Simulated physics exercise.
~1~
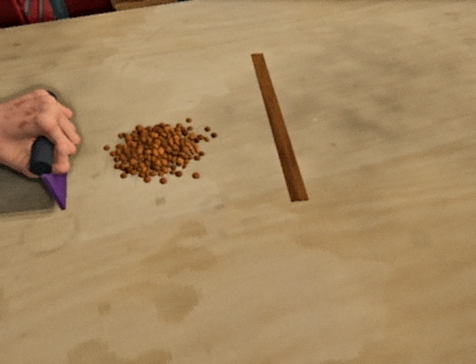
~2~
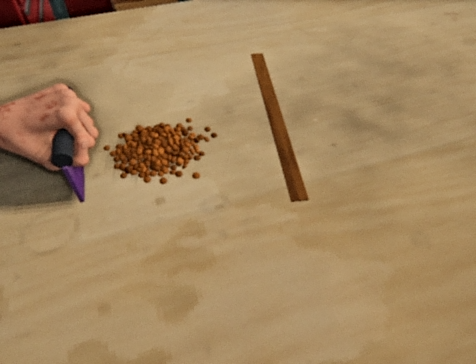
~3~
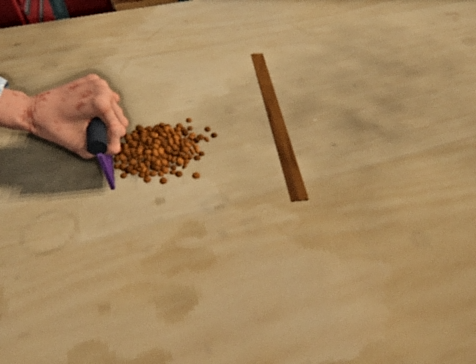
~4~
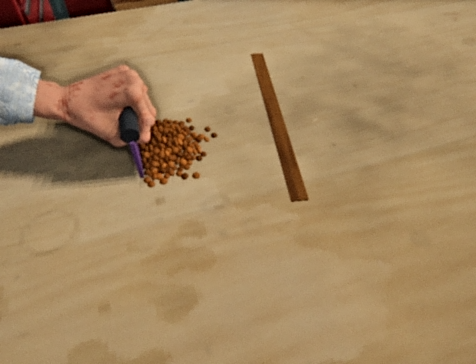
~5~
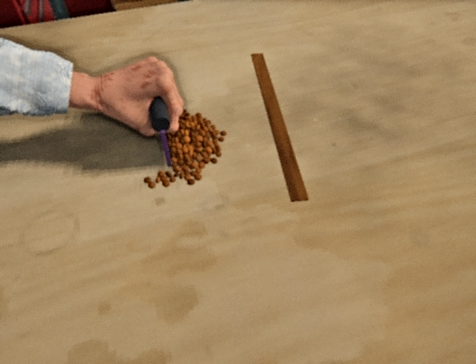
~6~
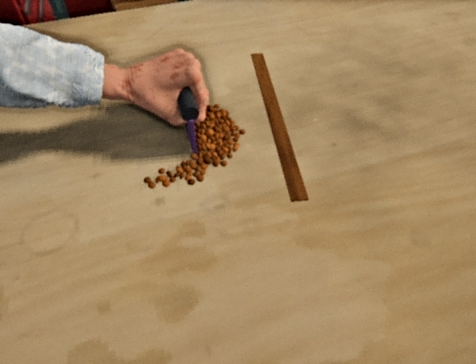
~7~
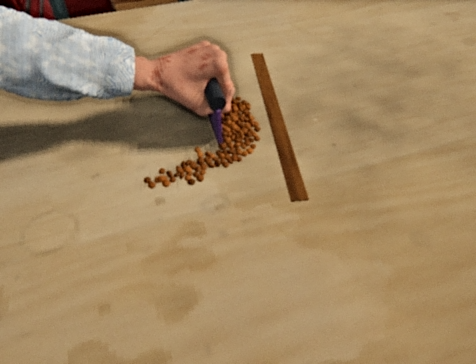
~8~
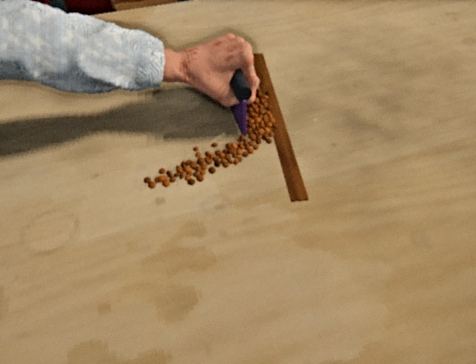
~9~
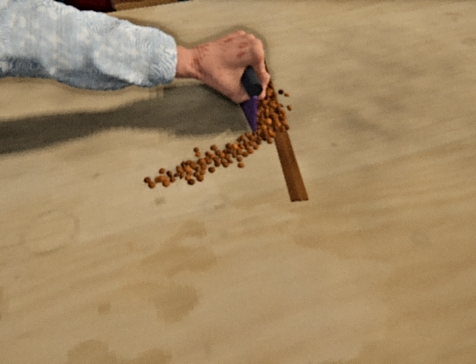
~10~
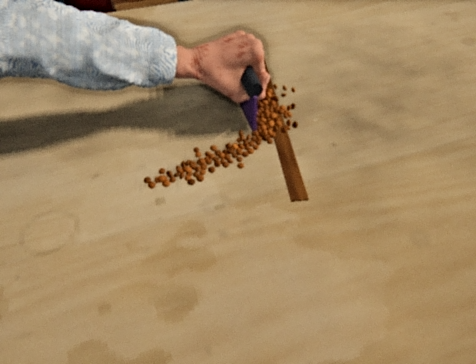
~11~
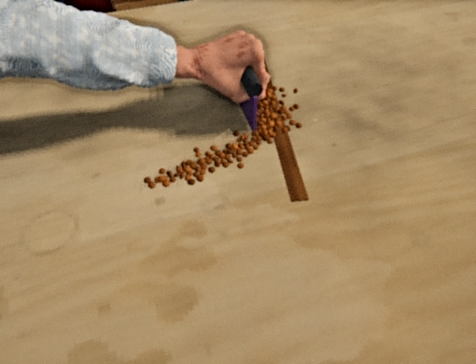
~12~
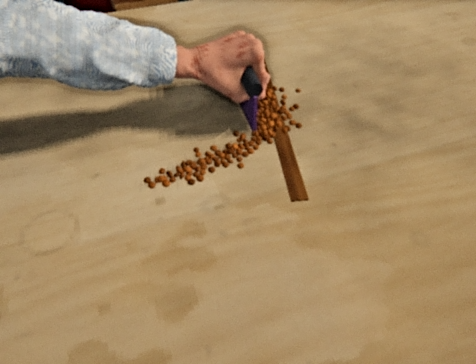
A hand gripping a dark-handled purple scraper comes in from the left across a pale, stained wooden tabletop, seen from above at an angle. Ahead of it lies a loose heap of small orange-brown pieces, and farther right a narrow brown wooden strip slants across the surface. The blade pushes into the heap and drives it rightwards and slightly upwards, while some pieces trail behind in a line. The bunched pieces reach the upper part of the strip, and a few spill over it. The hand then stops and stays there, with most pieces left short of the strip.
